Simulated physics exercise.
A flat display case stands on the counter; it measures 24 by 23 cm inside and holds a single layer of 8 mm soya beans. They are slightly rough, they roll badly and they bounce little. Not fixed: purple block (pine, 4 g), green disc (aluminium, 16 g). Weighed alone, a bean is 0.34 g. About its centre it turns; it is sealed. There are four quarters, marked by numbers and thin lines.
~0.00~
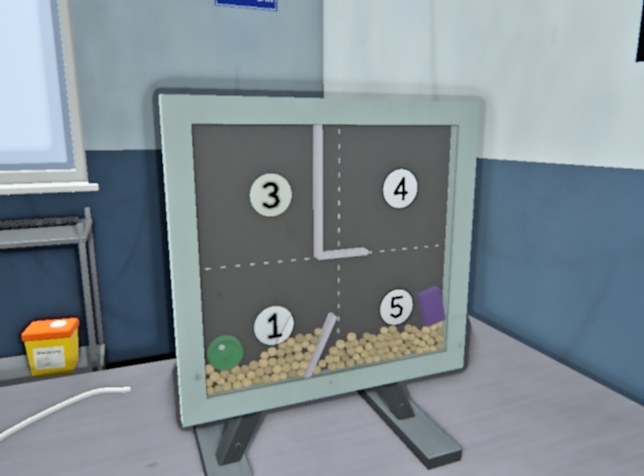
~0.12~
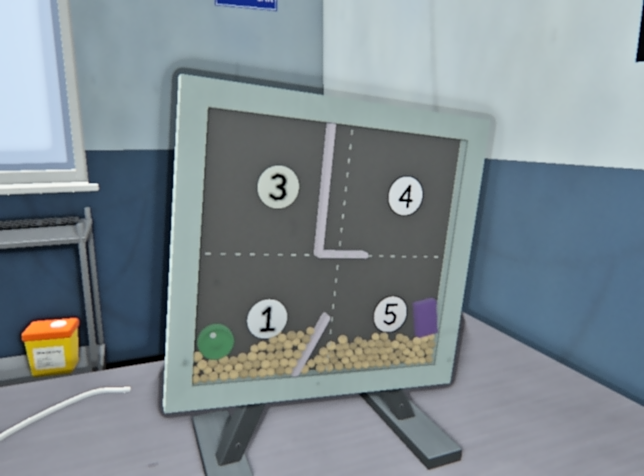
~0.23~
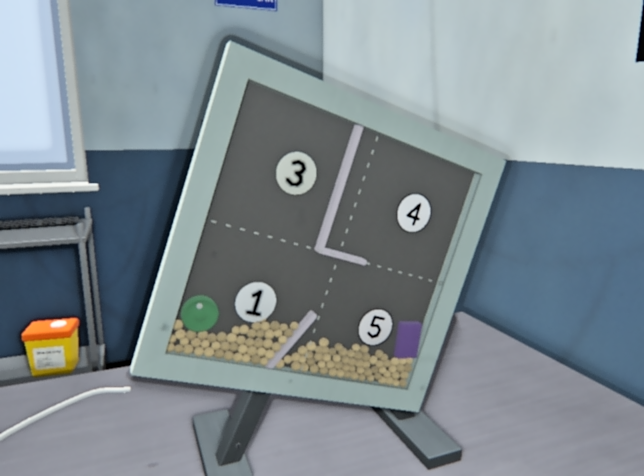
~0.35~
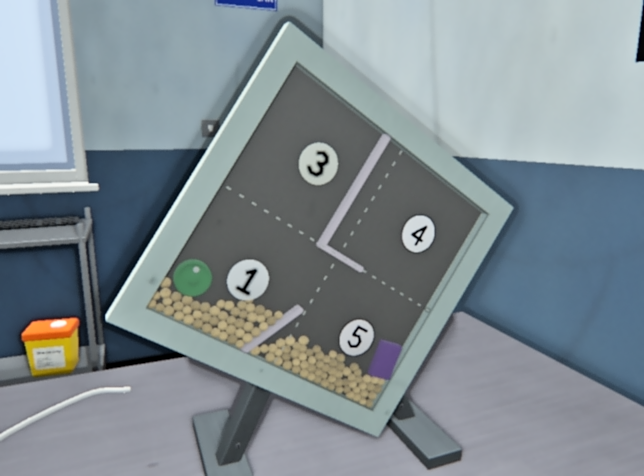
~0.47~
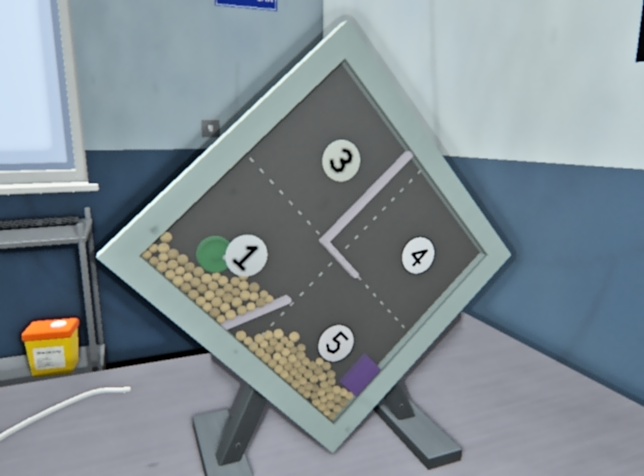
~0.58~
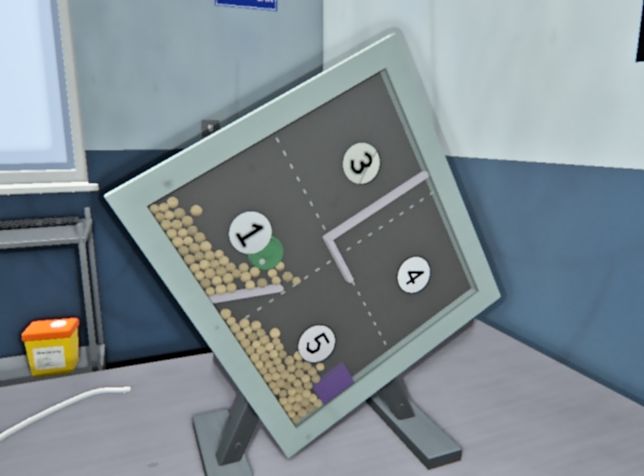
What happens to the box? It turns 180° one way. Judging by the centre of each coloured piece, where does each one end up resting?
Purple block: 4, green disc: 4.
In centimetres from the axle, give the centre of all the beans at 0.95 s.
Left by about 8 cm and below by about 2 cm.
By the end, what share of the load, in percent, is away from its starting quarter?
Around 100 percent.
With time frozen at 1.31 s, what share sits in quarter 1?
Some 0 per cent.
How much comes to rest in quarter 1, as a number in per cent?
Share: Approx. 0 %.
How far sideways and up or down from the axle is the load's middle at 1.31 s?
The middle sits around 6 cm left and 8 cm below.
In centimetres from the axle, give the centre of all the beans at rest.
About 6 cm left and 8 cm below.
After 0.95 s, it stands 106° clockwise; the beans' middle is 8 cm left of and 2 cm below the centre; no. 1, 25 %, no. 4, 5 %, no. 5, 70 %; purple block in no. 5; green disc in no. 4.
After 1.31 s, it stands 150° clockwise; the beans' middle is 6 cm left of and 8 cm below the centre; no. 4, 75 %, no. 5, 25 %; purple block in no. 5; green disc in no. 4.
After 1.63 s, it stands 180° clockwise; the beans' middle is 8 cm left of and 6 cm below the centre; no. 4, 90 %, no. 5, 10 %; purple block in no. 4; green disc in no. 4.
All still by 2.2 s, it stands 180° clockwise; no. 1, 0 %, no. 3, 10 %, no. 4, 90 %, no. 5, 0 %; purple block in no. 4; green disc in no. 4.
